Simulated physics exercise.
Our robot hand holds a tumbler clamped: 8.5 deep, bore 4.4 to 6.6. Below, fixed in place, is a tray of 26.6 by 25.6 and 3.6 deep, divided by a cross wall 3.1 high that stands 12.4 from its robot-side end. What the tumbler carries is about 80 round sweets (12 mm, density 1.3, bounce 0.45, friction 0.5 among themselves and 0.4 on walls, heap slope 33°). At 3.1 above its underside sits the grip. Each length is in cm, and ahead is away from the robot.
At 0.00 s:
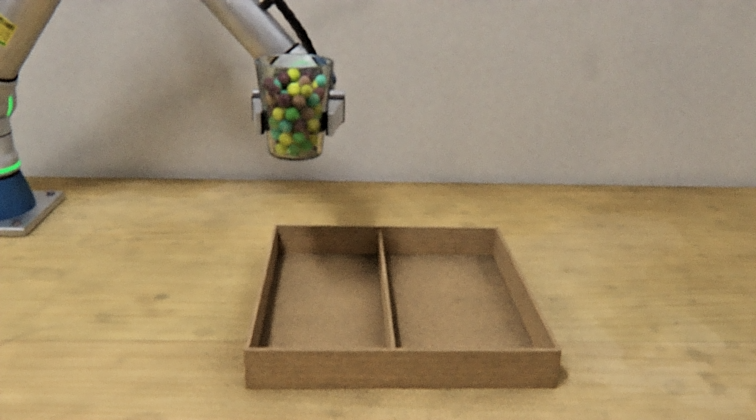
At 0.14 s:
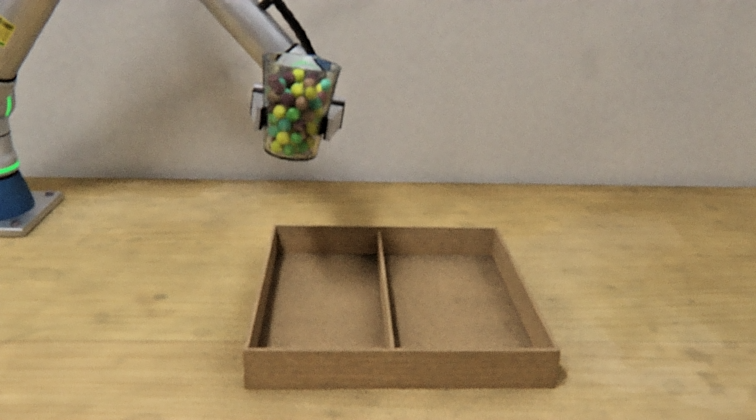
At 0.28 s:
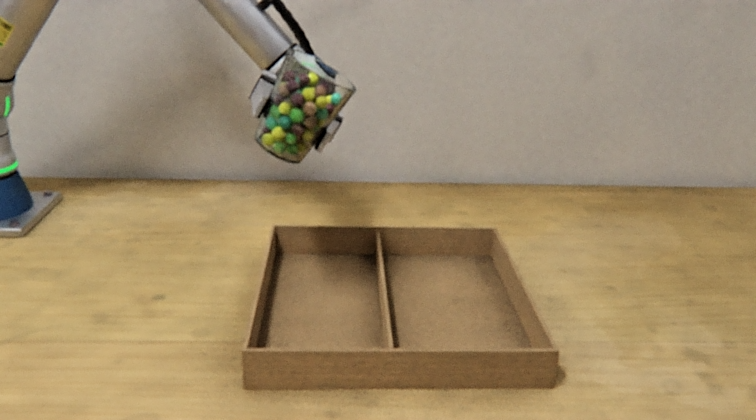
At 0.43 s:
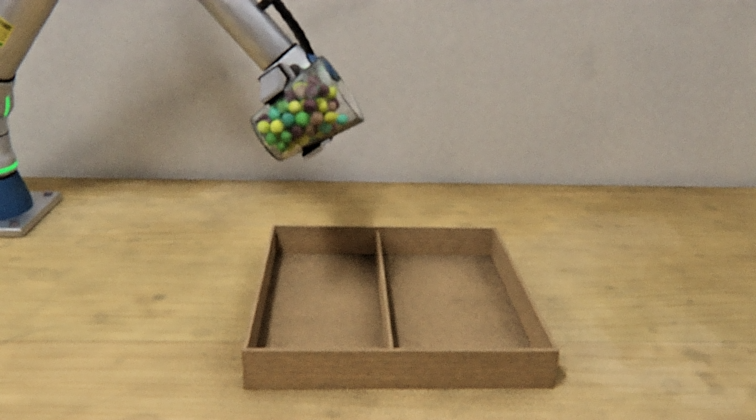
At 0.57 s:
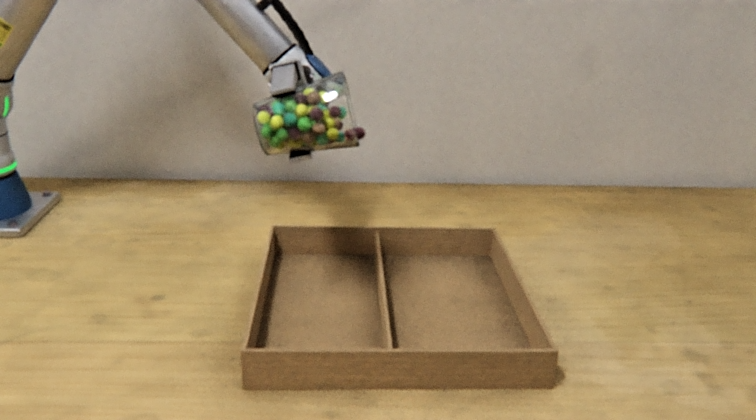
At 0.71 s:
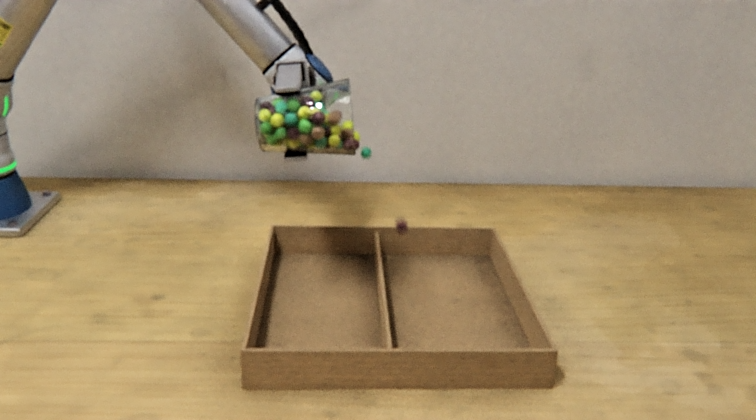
The clip shows a robot arm holding a clear tumbler of colourful round sweets above a divided brown tray, tilting it to the right until it lies nearly sideways, as a couple of sweets leave the rim.
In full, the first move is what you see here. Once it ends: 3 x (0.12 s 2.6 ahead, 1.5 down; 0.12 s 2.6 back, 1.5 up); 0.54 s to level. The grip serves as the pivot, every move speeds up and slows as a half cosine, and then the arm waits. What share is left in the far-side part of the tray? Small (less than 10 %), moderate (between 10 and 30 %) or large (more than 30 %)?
Large.
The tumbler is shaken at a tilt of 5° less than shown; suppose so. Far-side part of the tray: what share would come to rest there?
In that case some 40 per cent.
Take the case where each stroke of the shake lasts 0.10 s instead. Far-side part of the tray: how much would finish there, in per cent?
Then about 55 per cent.
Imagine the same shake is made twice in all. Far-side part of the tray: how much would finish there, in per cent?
It would come to about 45 %.
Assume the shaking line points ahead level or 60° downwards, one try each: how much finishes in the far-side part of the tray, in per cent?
Roughly 65 per cent, then 25 per cent.
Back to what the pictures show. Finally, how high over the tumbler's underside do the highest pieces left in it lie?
The top sits some 4.5 cm up.
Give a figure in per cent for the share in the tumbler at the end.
I'd estimate close to 40 percent finishes there.
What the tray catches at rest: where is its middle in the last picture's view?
Centre estimate: Around (440, 306).
By 1.21 s, tilted 84° forward, highest piece 20 above the table; 40 in the tumbler, 27 in the far-side part, 4 in the robot-side part, 9 in flight or on a rim.
By 1.72 s, tilted 38° forward, highest piece 23 above the table; 39 in the far-side part, 30 in the tumbler, 11 in the robot-side part.
By 2.17 s, level, highest piece 21 above the table; 39 in the far-side part, 30 in the tumbler, 11 in the robot-side part.
By 3.22 s, level, highest piece 21 above the table; 39 in the far-side part, 30 in the tumbler, 11 in the robot-side part.
Final count, 39 in the far-side part, 30 in the tumbler, 11 in the robot-side part. That is 49 % in the far-side part of the tray.
